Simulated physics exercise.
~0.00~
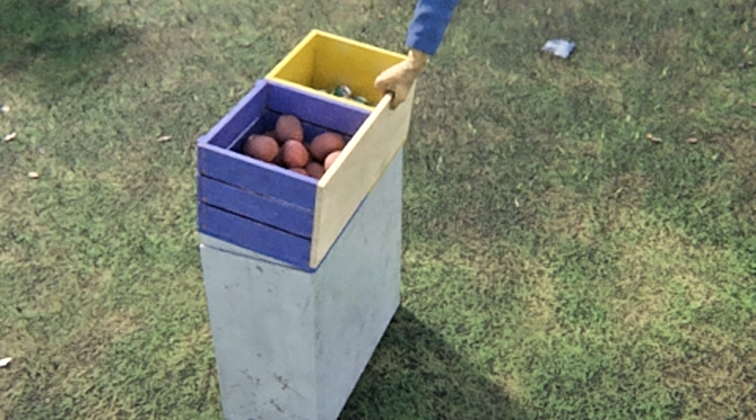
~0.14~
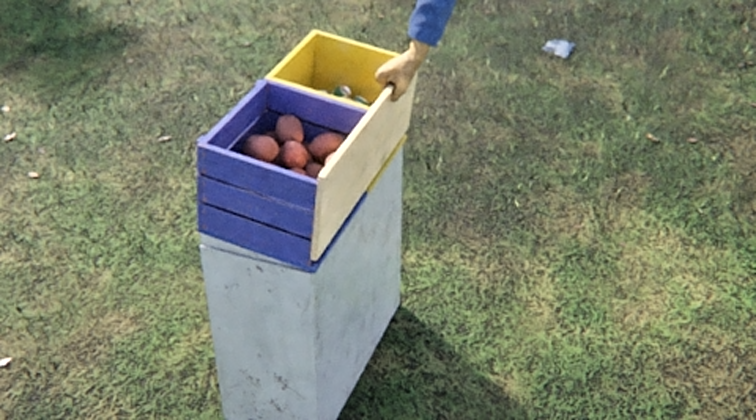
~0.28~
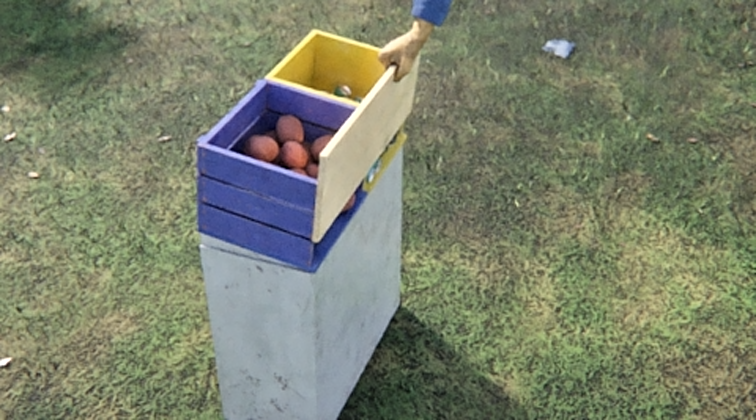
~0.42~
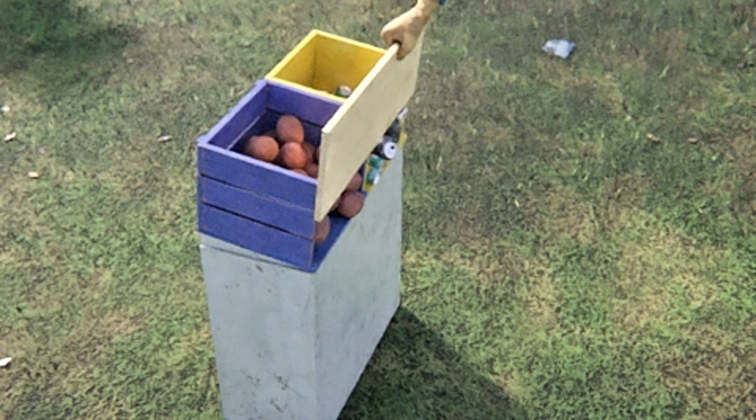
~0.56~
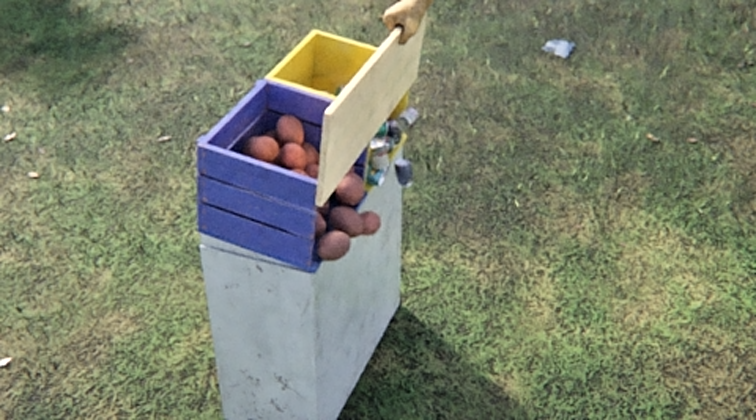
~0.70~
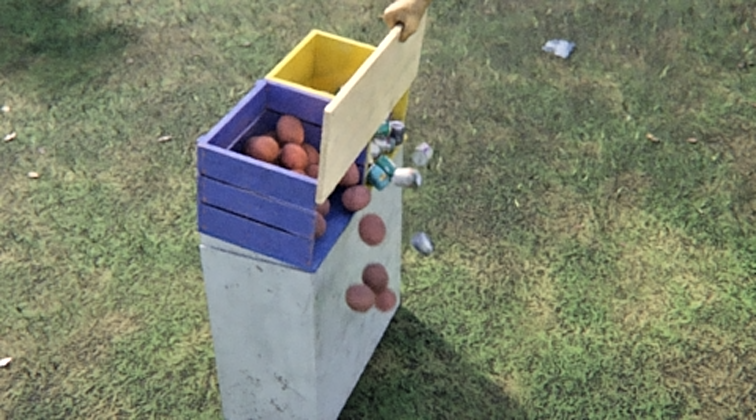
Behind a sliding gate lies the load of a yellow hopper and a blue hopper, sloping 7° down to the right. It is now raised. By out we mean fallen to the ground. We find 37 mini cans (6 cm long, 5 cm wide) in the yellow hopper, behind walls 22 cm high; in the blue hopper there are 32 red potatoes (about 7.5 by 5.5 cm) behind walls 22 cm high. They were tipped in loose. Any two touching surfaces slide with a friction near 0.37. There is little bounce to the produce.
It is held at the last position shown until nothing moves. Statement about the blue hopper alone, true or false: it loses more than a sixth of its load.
True.
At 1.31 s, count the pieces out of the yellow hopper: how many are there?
Count for the yellow hopper: Roughly 8.
After 0.97 s, yellow hopper 31 in, 6 out and blue hopper 27 in, 5 out.
After 1.31 s, yellow hopper 28 in, 9 out and blue hopper 26 in, 6 out.
After 1.79 s, yellow hopper 22 in, 15 out and blue hopper 24 in, 8 out.
Final count (at 2.40 s), yellow hopper 15 in, 22 out and blue hopper 23 in, 9 out. Asked share, 9 of 32, 28 per cent.
